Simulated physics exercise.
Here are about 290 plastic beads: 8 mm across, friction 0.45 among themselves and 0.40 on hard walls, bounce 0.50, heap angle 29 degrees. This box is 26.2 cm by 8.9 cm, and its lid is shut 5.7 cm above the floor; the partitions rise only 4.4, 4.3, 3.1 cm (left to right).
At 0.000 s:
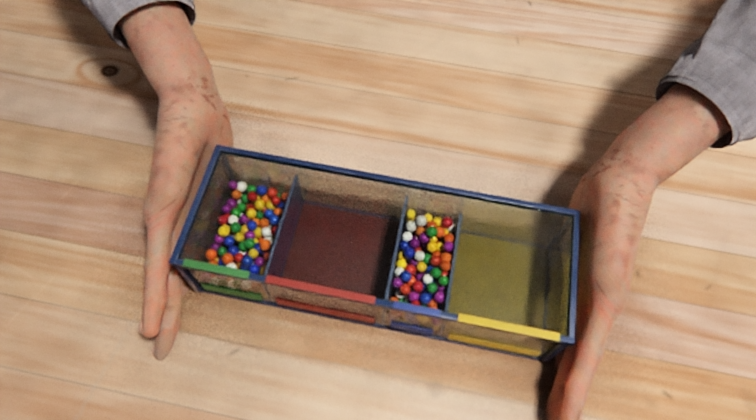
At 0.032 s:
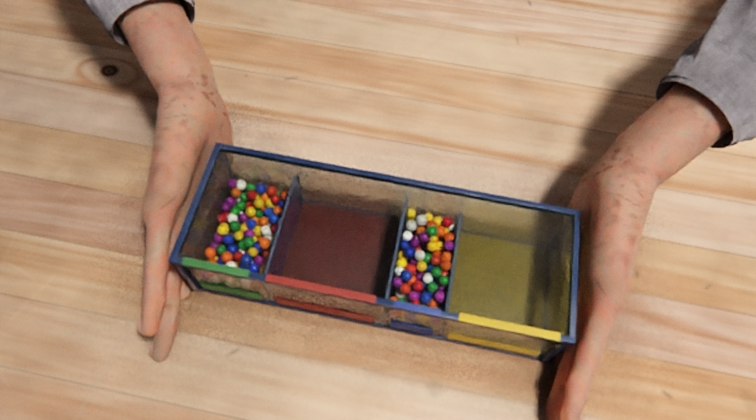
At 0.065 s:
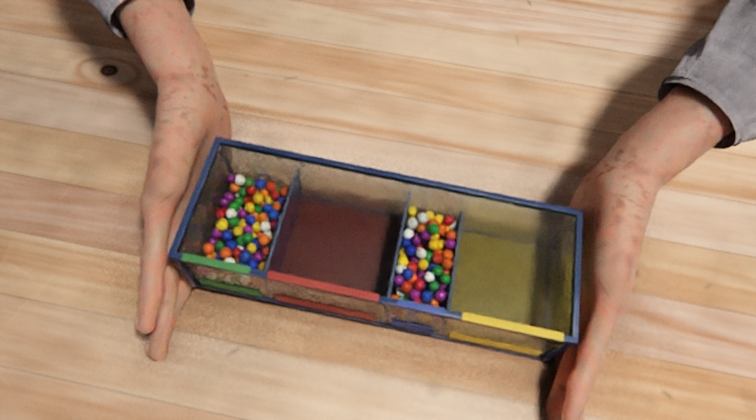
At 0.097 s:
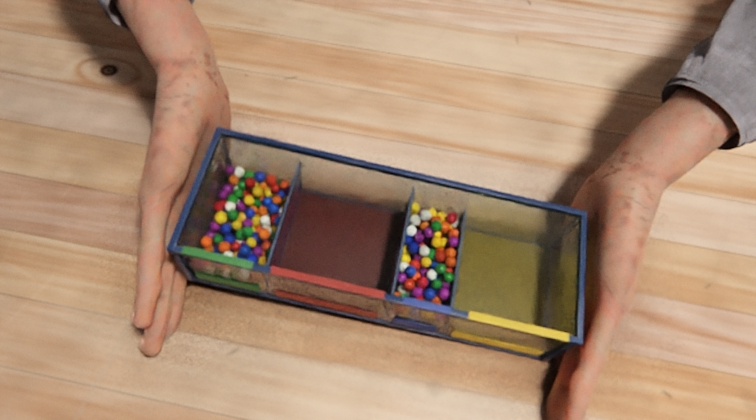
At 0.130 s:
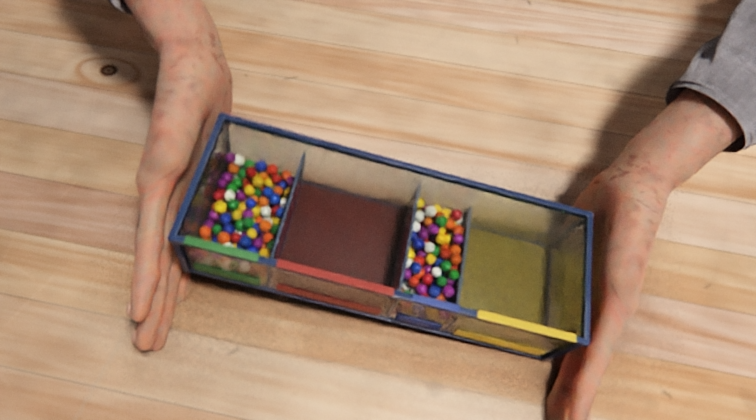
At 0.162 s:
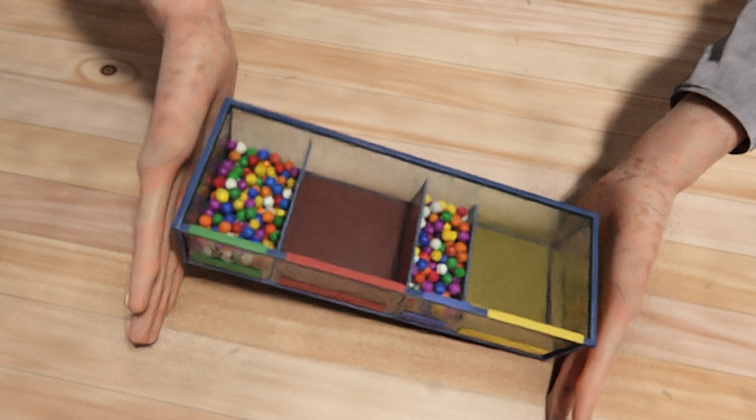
Two hands slowly tilt a clear divided box holding colourful beads in two compartments.
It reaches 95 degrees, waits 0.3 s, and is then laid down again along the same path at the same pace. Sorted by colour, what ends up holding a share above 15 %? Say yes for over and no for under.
Red: No; blue: No; green: Yes; yellow: Yes.
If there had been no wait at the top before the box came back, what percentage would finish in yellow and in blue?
In per cent: Yellow 45; blue 15.
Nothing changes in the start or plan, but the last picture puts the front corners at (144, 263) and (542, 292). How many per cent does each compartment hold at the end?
That leaves red with 5 percent, blue with 40, green with 55 and yellow with 0 percent.
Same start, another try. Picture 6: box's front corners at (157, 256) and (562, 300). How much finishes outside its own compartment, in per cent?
I'd say close to 15 in a hundred.
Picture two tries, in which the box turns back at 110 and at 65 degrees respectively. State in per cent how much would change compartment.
Some 65 and 10 per cent.
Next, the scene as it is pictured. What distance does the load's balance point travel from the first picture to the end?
About 5.5 cm.
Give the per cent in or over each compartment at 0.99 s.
The split is red at 5, blue at 20, green at 40 and yellow at 35 per cent.
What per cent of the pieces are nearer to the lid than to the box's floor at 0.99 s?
Around 60 %.
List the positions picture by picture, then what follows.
The first picture shows box tilt 0 degrees, front corners at (178, 260) and (568, 338); blue 50 %, green 50 %.
The second picture shows box tilt 1 degrees, front corners at (177, 258) and (568, 337).
The third picture shows box tilt 2 degrees, front corners at (176, 254) and (571, 337).
The fourth picture shows box tilt 5 degrees, front corners at (176, 247) and (576, 338), lowest corner right back.
The fifth picture shows box tilt 9 degrees, front corners at (177, 236) and (582, 339), lowest corner right back.
The sixth picture shows box tilt 13 degrees, front corners at (181, 225) and (589, 340), lowest corner right back; blue 50 %, green 50 %. The box's pace is about 130 degrees a second.
After 0.99 s, tilt 95 degrees; red 5 %, blue 20 %, green 40 %, yellow 35 %.
After 1.54 s, tilt 53 degrees; blue 10 %, green 40 %, yellow 50 %.
After 2.16 s, tilt 0 degrees; red 5 %, blue 10 %, green 40 %, yellow 50 %.
At rest (2.8 s), red 5 %, blue 10 %, green 40 %, yellow 50 %.
